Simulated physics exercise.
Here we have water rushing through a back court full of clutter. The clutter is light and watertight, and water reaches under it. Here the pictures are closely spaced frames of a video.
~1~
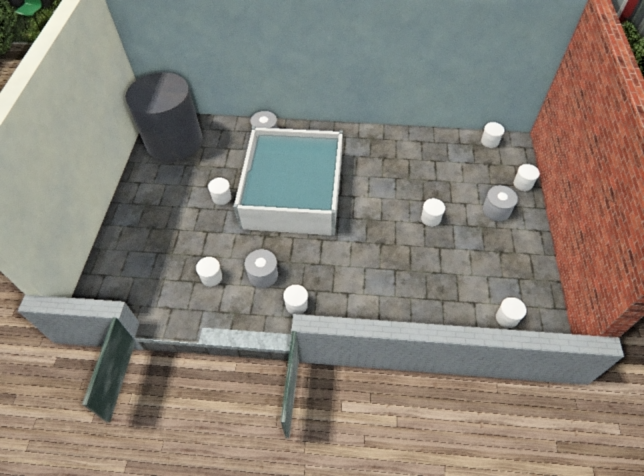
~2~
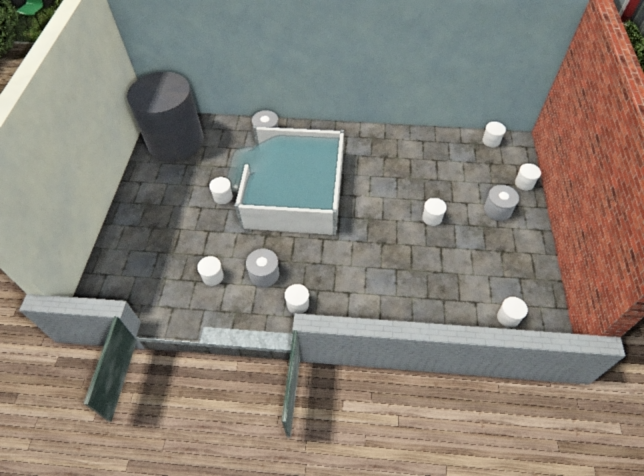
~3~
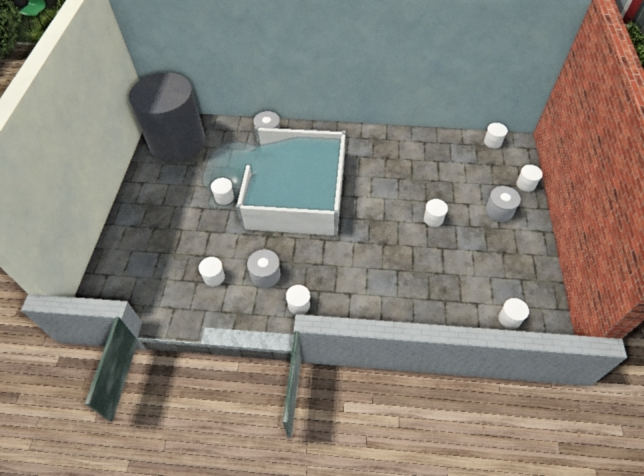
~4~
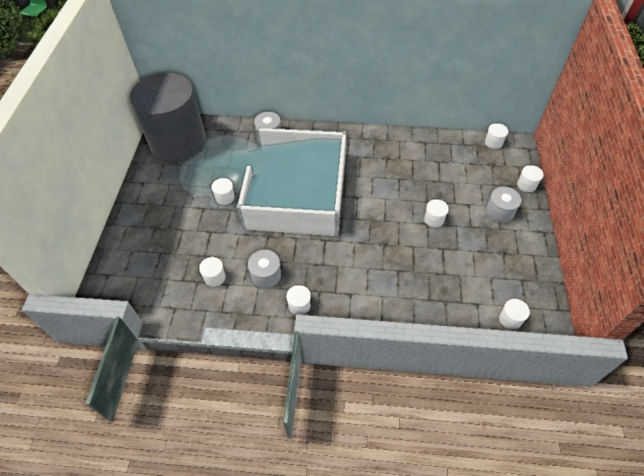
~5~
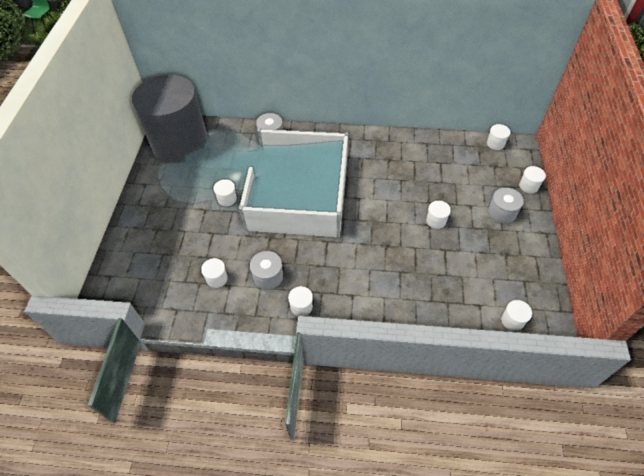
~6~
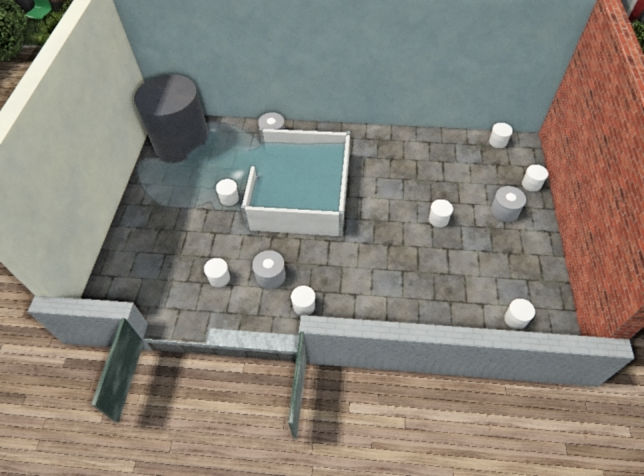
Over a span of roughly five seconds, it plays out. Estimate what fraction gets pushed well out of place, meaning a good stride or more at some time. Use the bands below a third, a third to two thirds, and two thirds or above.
It falls below a third.
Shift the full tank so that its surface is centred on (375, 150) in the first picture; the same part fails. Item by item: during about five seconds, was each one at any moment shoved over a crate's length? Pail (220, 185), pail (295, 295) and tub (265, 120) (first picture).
Item one travelled far enough, item two not displaced far, item three travelled far enough.
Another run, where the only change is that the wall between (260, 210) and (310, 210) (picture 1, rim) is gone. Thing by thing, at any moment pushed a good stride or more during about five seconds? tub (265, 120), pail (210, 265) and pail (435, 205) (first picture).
Lab note - in sequence: Never that far; never that far; never that far.
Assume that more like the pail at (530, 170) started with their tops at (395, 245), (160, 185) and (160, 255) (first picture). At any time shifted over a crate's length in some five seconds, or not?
In sequence: Doesn't go far, pushed clear, doesn't go far.
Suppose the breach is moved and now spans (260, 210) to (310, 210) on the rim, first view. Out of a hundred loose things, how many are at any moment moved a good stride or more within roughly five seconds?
It comes to roughly 30 %.
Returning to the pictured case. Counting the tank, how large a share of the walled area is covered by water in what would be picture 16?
I'd put it near 30 percent.
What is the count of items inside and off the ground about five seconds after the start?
Counting them up gives 0.
A moment on, 0 of 10 are well off their spots; 0 afloat.
Next, 0 of 10 are well off their spots; 0 afloat.
Later, 1 of 10 are well off their spots; 1 afloat.
In the end, 1 of 10 are well off their spots, and 1 have been at some point; 0 afloat.
